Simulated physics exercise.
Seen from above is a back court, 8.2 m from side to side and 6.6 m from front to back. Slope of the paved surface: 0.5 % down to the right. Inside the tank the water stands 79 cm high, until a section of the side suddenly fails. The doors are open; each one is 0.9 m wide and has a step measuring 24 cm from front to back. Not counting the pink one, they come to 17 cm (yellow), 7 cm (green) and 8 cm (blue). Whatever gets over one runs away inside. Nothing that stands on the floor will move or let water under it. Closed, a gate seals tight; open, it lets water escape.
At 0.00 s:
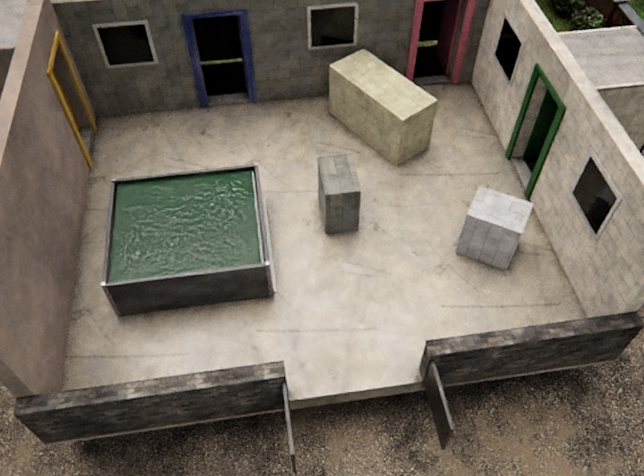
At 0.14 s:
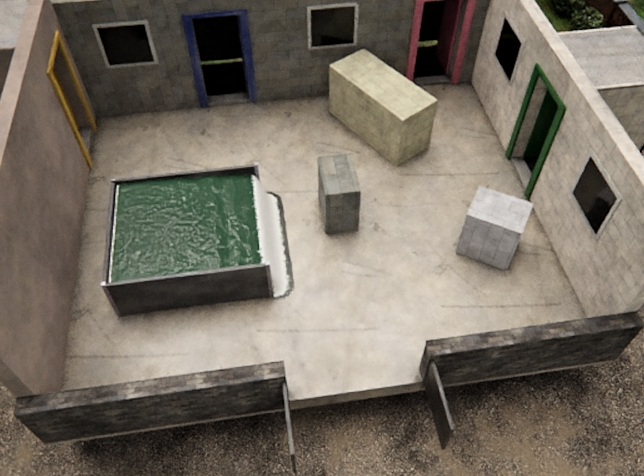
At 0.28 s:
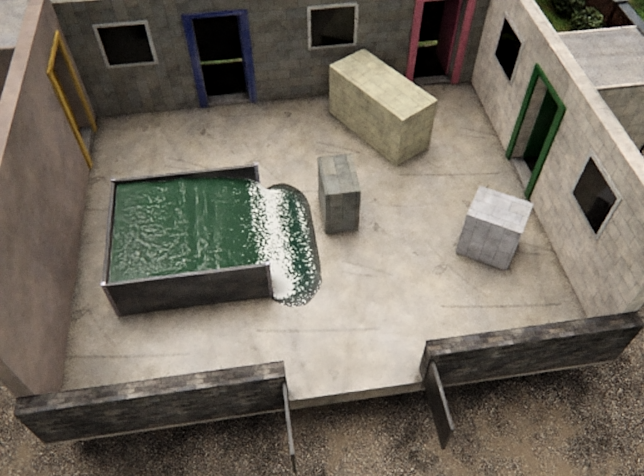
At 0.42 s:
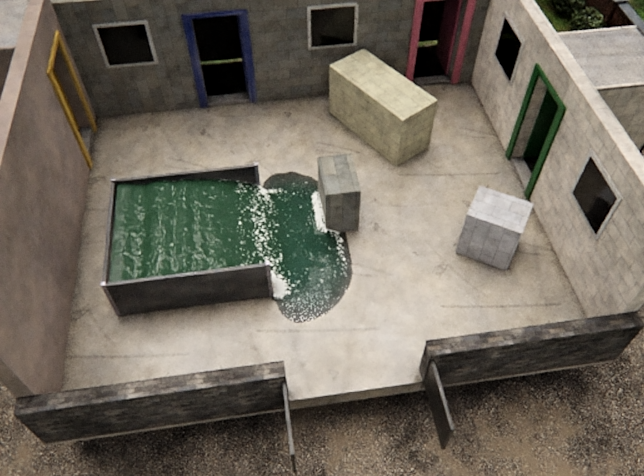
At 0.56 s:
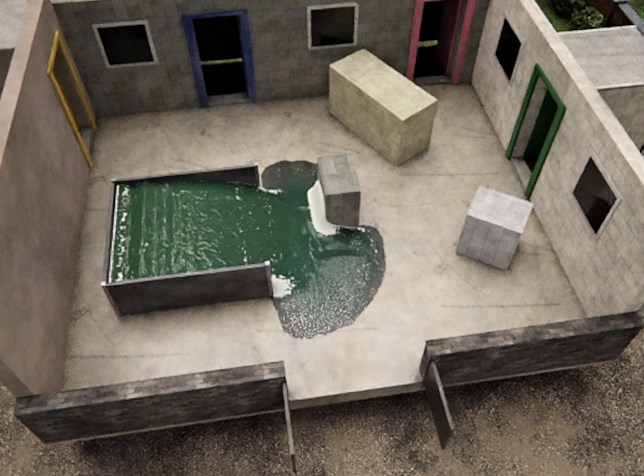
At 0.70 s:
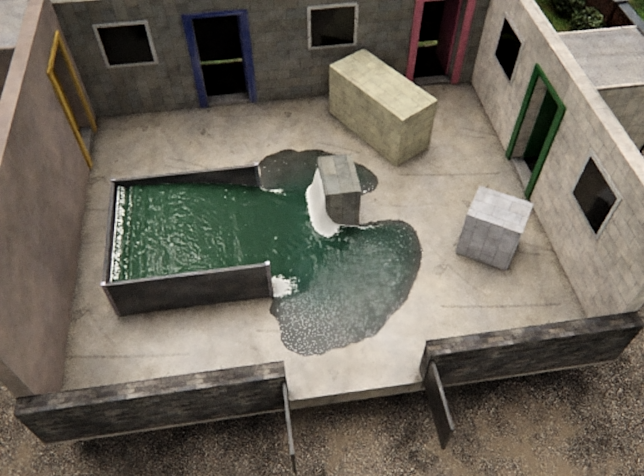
A walled tank of green water stands on the left of a pale, stone-walled court seen from above. Around it are grey and pale yellowish blocks, a yellow-edged doorway at left, blue and pink ones at the back and a green one at right. The tank's right side opens and water pours out, foaming, wraps around the middle block and spreads across the floor toward the viewer, while the camera stays still.
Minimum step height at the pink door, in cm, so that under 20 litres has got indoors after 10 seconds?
Approx. 21 cm.
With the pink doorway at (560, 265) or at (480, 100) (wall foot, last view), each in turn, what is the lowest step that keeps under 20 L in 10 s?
First place around 19 cm, second around 17 cm.
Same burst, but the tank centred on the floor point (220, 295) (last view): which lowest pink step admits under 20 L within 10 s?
With that change, some 30 centimetres.
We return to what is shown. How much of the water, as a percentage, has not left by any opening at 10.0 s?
Close to 76 in a hundred.
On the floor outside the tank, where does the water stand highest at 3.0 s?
Near (580, 312).
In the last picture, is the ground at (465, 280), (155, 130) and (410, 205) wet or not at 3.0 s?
First wet through, second bone-dry, third wet through.
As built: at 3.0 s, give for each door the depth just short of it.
Lab note, cm: Yellow 0; green 13; pink 1; blue 13.
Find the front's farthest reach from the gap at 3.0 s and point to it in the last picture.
Pixel close to (474, 94).
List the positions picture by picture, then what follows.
The tank at (187, 223) is whole and still, 79 cm deep; the pink door at (438, 46) is dry, in the first picture.
The front is at (284, 238), 0.4 m from the gap at (262, 232); 0.5 m2 of floor is wet, 79 cm left at the back, in the second picture.
The gap is at (263, 235), the front 0.8 m out at (316, 265); the back of the tank holds 79 cm, in the third picture.
Water pours out at (263, 236) and has run 1.4 m, to (347, 261); about 14 cm deep outside, 78 cm at the back, in the fourth picture.
The gap is at (263, 236), the front 2.0 m out at (380, 251); the back of the tank holds 72 cm, in the fifth picture.
The front is at (414, 239), 2.6 m from the gap at (263, 237); 7.0 m2 of floor is wet, 65 cm left at the back; 3.1 m in a straight line remain to the pink door at (438, 46), in the sixth picture.
After 1.4 s water covers 35 % of the floor, deepest (56 cm) near (315, 221); it has not reached the pink door.
After 3.0 s water covers 60 % of the floor, deepest (47 cm) near (580, 312); it has not reached the pink door.
After 10.0 s water covers 95 % of the floor, deepest (15 cm) near (382, 92); 11 cm at the pink door, 282 litres in over its 5 cm step.
At the pink door as built, the water arrived by 3.1 s and peaked near 22 cm at 5.4 s.
With a step of 19 cm, 28 litres would have come in within the 10 s; with 26 cm, 6 litres. So under 20 litres takes about 21 cm.
